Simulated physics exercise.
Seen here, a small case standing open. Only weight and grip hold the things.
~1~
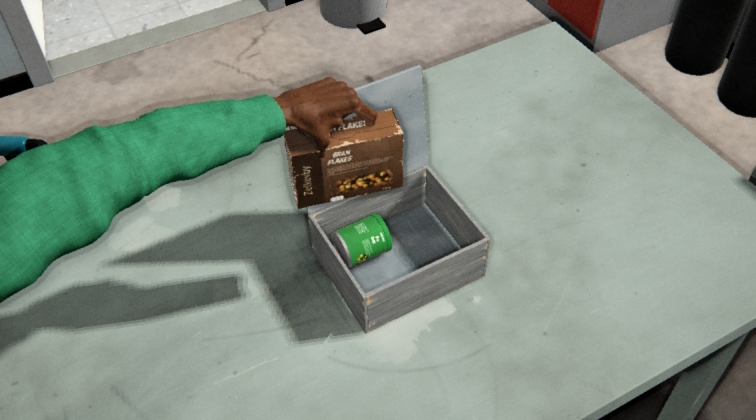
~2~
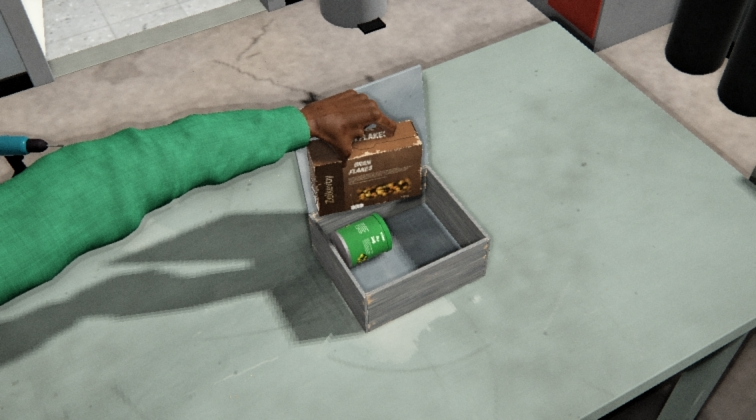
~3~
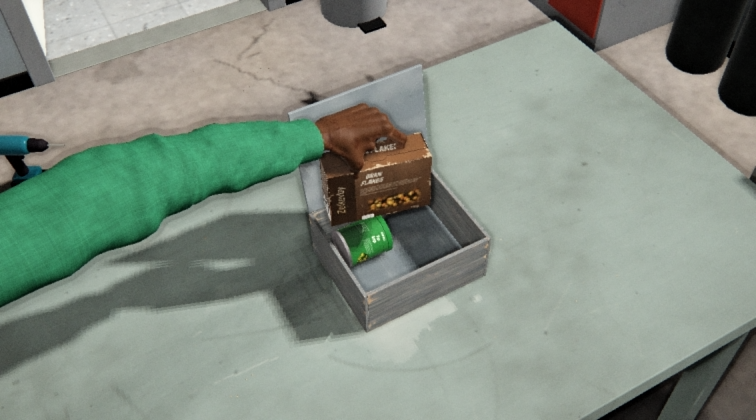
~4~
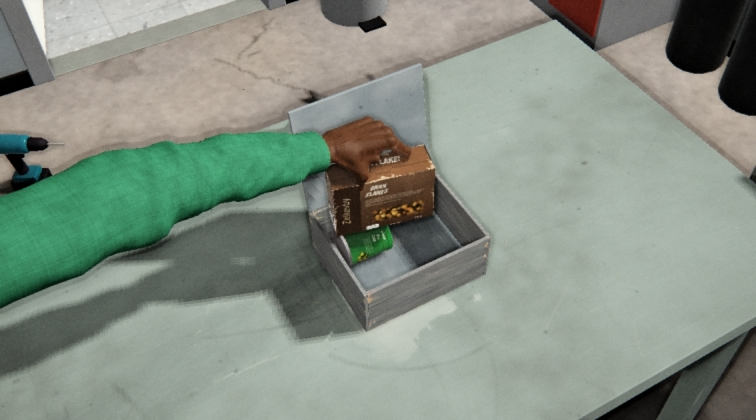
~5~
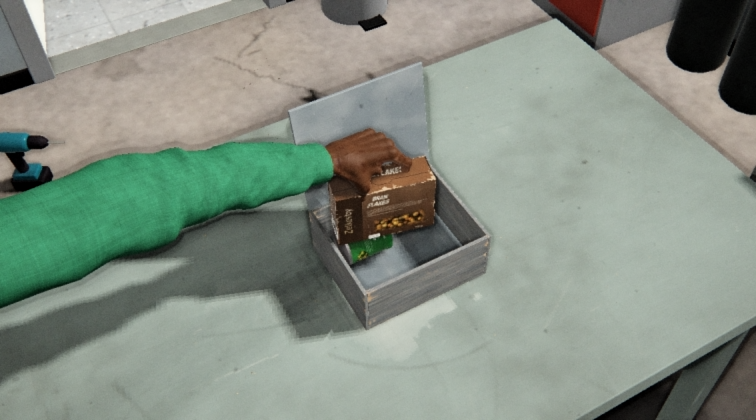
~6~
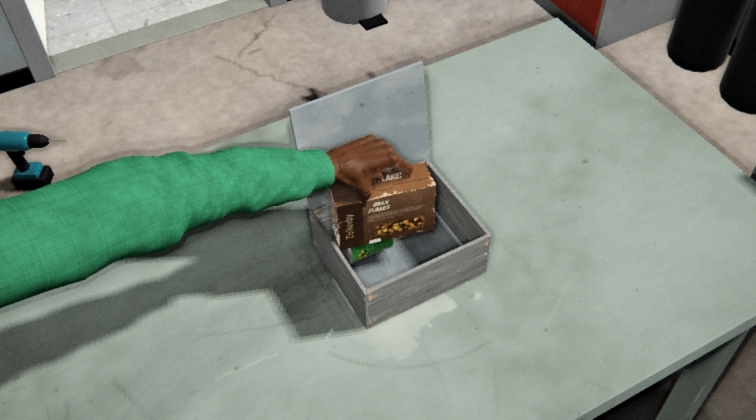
A green-sleeved arm moving a brown packet rightward and lowering it into a small open case beside a green tin.
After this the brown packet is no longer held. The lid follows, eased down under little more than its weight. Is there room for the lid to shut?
Here the lid closes.
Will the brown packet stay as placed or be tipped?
The brown packet ends up tilted.
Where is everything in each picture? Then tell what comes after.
Still above its spot; brown packet (345, 160); green tin (361, 241), in the first picture.
Still above its spot; brown packet (365, 169); green tin (362, 241), in the second picture.
Still above its spot; brown packet (376, 180); green tin (362, 240), in the third picture.
Still above its spot; brown packet (380, 191); green tin (362, 239), in the fourth picture.
Still above its spot; brown packet (382, 201), in the fifth picture.
Put in, still held; brown packet (382, 207), in the sixth picture.
Then, 0.40 s later than the last frame, brown packet on its side near (397, 267).
Then, 1.40 s later than the last frame, lid 76° above the rim; brown packet on its side near (394, 268).
Then, 1.70 s later than the last frame, lid 46° above the rim; brown packet on its side near (394, 268).
Then, 1.90 s later than the last frame, lid 15° above the rim; brown packet on its side near (394, 268).
When it is over, lid shut; lying over in the box, brown packet; green tin as before. End places, in pixels of the last picture, brown packet near (394, 268).
